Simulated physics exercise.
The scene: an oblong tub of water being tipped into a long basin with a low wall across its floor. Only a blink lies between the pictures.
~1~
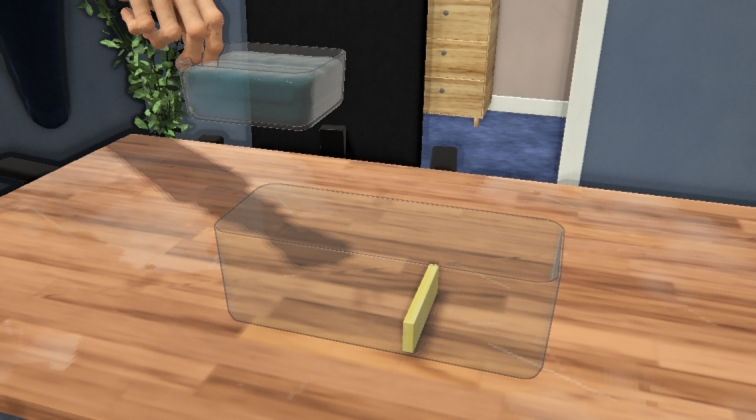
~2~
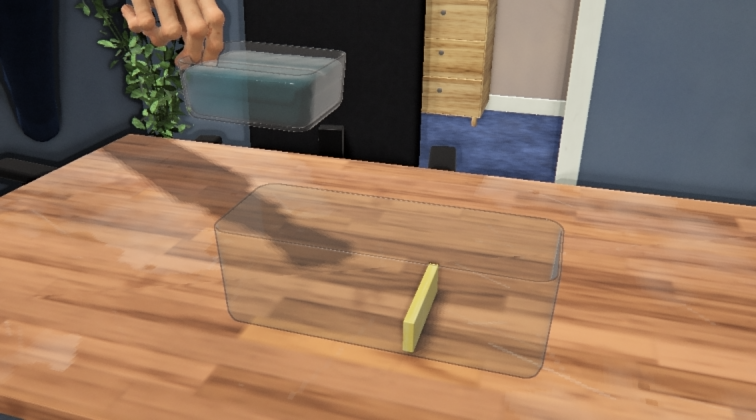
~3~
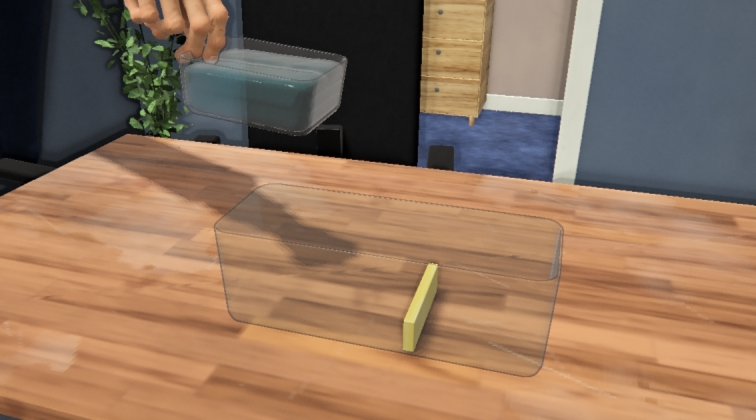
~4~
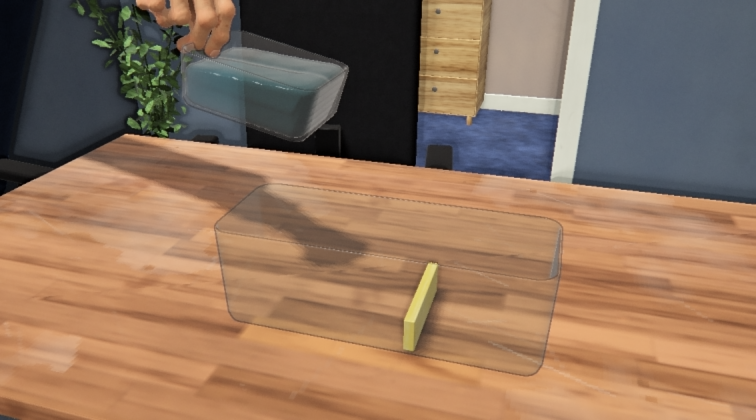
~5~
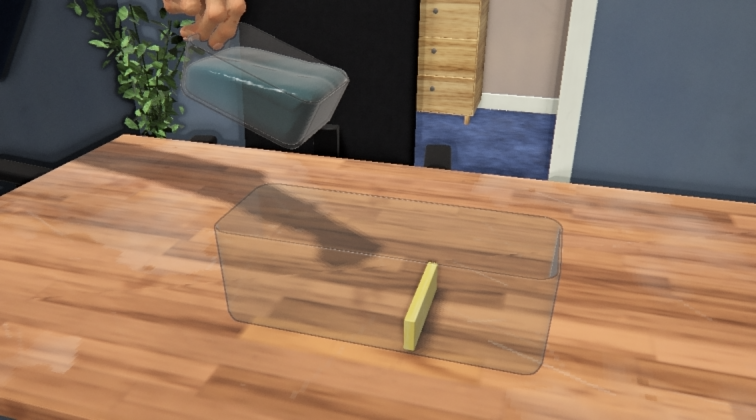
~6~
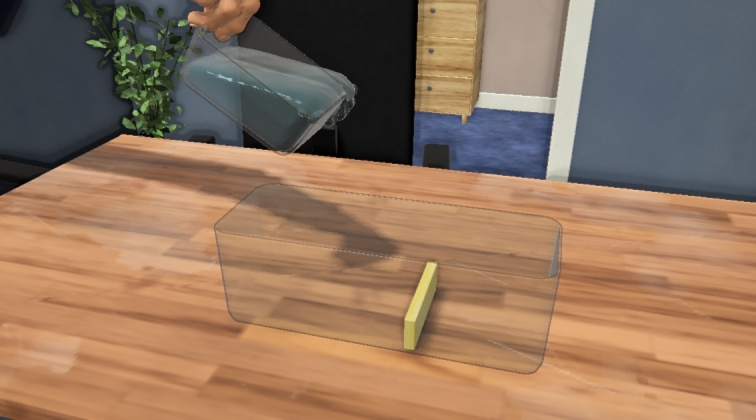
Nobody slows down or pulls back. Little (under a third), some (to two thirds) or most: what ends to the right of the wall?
In the end under a third is right of the wall.
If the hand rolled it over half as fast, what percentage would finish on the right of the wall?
Close to 10 per cent.
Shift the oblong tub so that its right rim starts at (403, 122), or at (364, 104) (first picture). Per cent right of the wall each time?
In turn 55 and 25 in a hundred.
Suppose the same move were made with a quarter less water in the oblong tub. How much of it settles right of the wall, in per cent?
Close to 10 per cent.
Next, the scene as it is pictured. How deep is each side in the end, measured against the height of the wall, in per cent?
Left about 50, right about 10.
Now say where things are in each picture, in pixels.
In the first picture, it leans 0°; its right rim is at (330, 63); the water meets the walls at (210, 60) and (330, 70); the long basin's rim runs from (239, 206) to (561, 253); the wall's top is at (422, 293).
In the second picture, it leans 2°; its right rim is at (330, 66); the water meets the walls at (209, 59) and (330, 71).
In the third picture, it leans 6°; its right rim is at (332, 71); the water meets the walls at (209, 58) and (331, 73).
In the fourth picture, it leans 13°; its right rim is at (333, 81); the water meets the walls at (212, 56) and (334, 77).
In the fifth picture, it leans 23°; its right rim is at (334, 93); the water meets the walls at (211, 56) and (335, 84); 4 per cent is over the edge.
In the sixth picture, it leans 34°; its right rim is at (332, 107); the water meets the walls at (210, 54) and (321, 87); 11 per cent is over the edge.
A moment on, the oblong tub is tipped on its side and 7 per cent is still to pour, 48 is left of the wall and 0 right of it.
Next, the oblong tub is tipped right over and 0 per cent is still to pour, 79 is left of the wall and 4 right of it.
Then the oblong tub is tipped right over and 0 per cent is still to pour, 79 is left of the wall and 9 right of it.
Later the oblong tub is tipped right over and 0 per cent is still to pour, 79 is left of the wall and 9 right of it.
Finally, 79 per cent lies left of the wall, 9 right of it and 11 outside.
